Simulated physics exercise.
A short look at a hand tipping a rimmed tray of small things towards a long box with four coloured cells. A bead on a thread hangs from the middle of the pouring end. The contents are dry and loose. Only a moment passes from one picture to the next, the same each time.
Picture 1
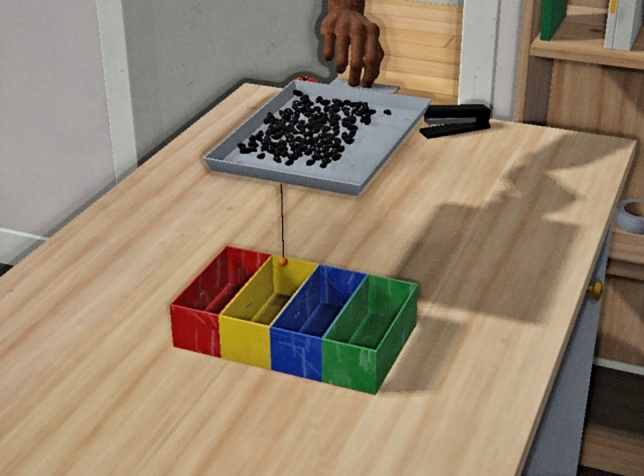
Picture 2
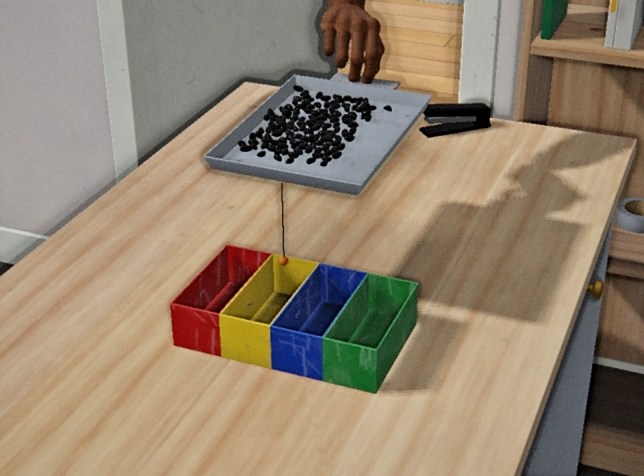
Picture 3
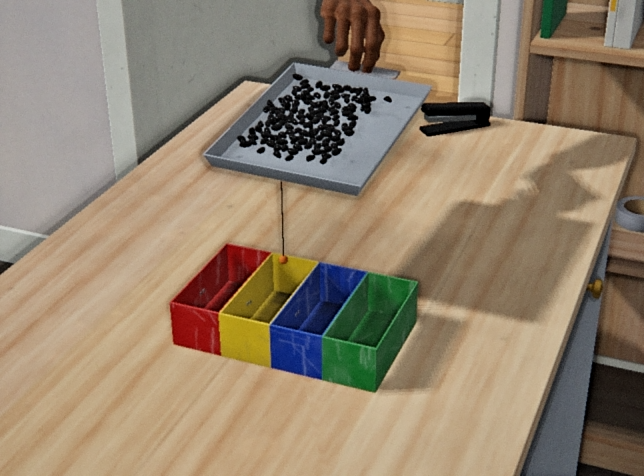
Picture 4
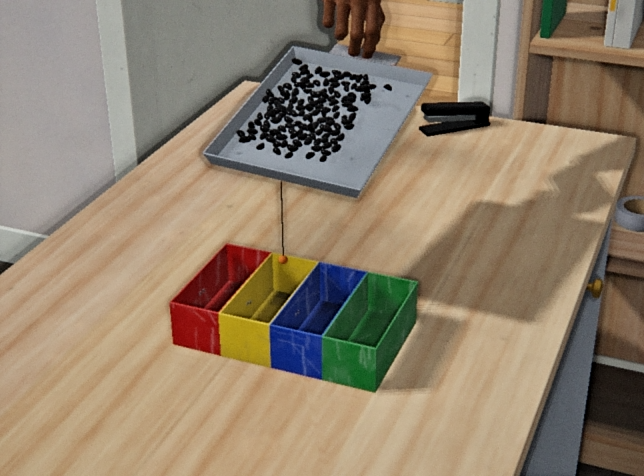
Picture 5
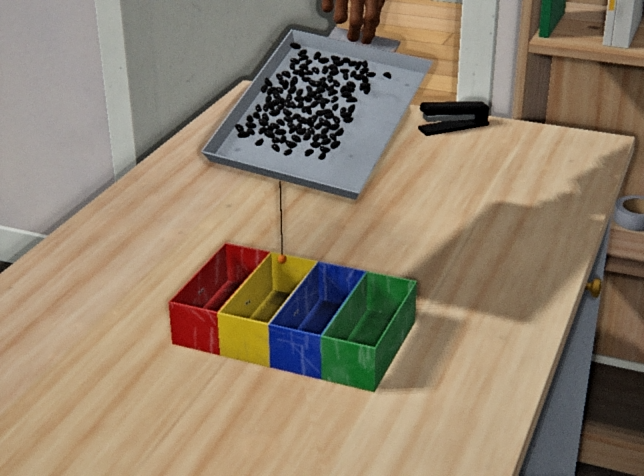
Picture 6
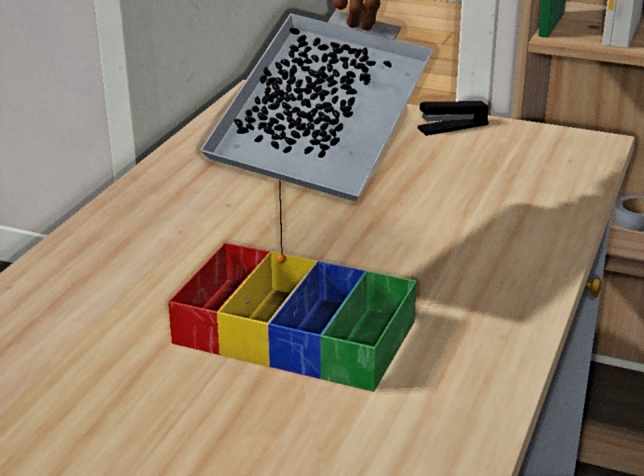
On a pale wooden tabletop beside a grey wall and wooden shelves, the view looks down at an angle from a still camera. A grey rimmed tray of black beans is held above a long box with red, yellow, blue and green cells from left to right, a small bead hanging on a thread between them. The hand gradually tilts the tray, its right front corner lowest, while the beans stay bunched.
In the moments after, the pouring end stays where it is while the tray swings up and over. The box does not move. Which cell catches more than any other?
Fullest: The blue cell.
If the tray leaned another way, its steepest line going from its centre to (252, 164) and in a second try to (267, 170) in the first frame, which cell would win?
At the first place red, at the second that red cell.
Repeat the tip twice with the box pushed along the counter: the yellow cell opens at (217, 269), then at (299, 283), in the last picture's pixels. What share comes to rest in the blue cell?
Near 10 % and 60 %.
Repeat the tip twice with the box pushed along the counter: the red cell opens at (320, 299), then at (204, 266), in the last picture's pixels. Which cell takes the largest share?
First the red cell, then the green one.
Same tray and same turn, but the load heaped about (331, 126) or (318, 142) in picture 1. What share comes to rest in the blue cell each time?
In turn 60 and 50 in a hundred.
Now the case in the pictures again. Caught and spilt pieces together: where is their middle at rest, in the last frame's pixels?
Around (328, 336).
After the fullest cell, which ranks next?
Second comes the green cell.
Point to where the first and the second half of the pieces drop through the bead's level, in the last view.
Early half (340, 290), late half (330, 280).
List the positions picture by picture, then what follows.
The first frame shows corners of the pouring end (211, 156) and (357, 182), level; middle of the load (310, 127), black beans; bead on its thread (284, 262); red cell (196, 327); yellow cell (245, 338); blue cell (296, 350); green cell (349, 363).
The second frame shows corners of the pouring end (211, 155) and (357, 181), level; middle of the load (310, 124).
The third frame shows corners of the pouring end (211, 153) and (357, 182), tipped barely, lowest at the right corner; middle of the load (310, 117).
The fourth frame shows corners of the pouring end (210, 151) and (357, 185), tipped a little, lowest at the right corner; middle of the load (309, 108).
The fifth frame shows corners of the pouring end (209, 149) and (356, 188), tipped clearly, lowest at the right corner; middle of the load (308, 100).
The sixth frame shows corners of the pouring end (208, 148) and (355, 190), tipped clearly, lowest at the right corner; middle of the load (308, 91); red cell (194, 324); yellow cell (244, 335); blue cell (295, 347); green cell (348, 359).
Just after the last frame, tray tipped steeply; the larger part on the tray; about a tenth falling or outside the box.
A moment on, tray tipped past a quarter turn; about a tenth on the tray; roughly a third in the blue cell; roughly a quarter in the green cell; about a tenth in the yellow cell; about a tenth falling or outside the box.
Further on, tray tipped past a quarter turn; roughly half in the blue cell; roughly a third in the green cell; about a tenth in the yellow cell.
When it is over, tray tipped past a quarter turn; roughly half in the blue cell; roughly a third in the green cell; about a tenth in the yellow cell; not one in the red cell.
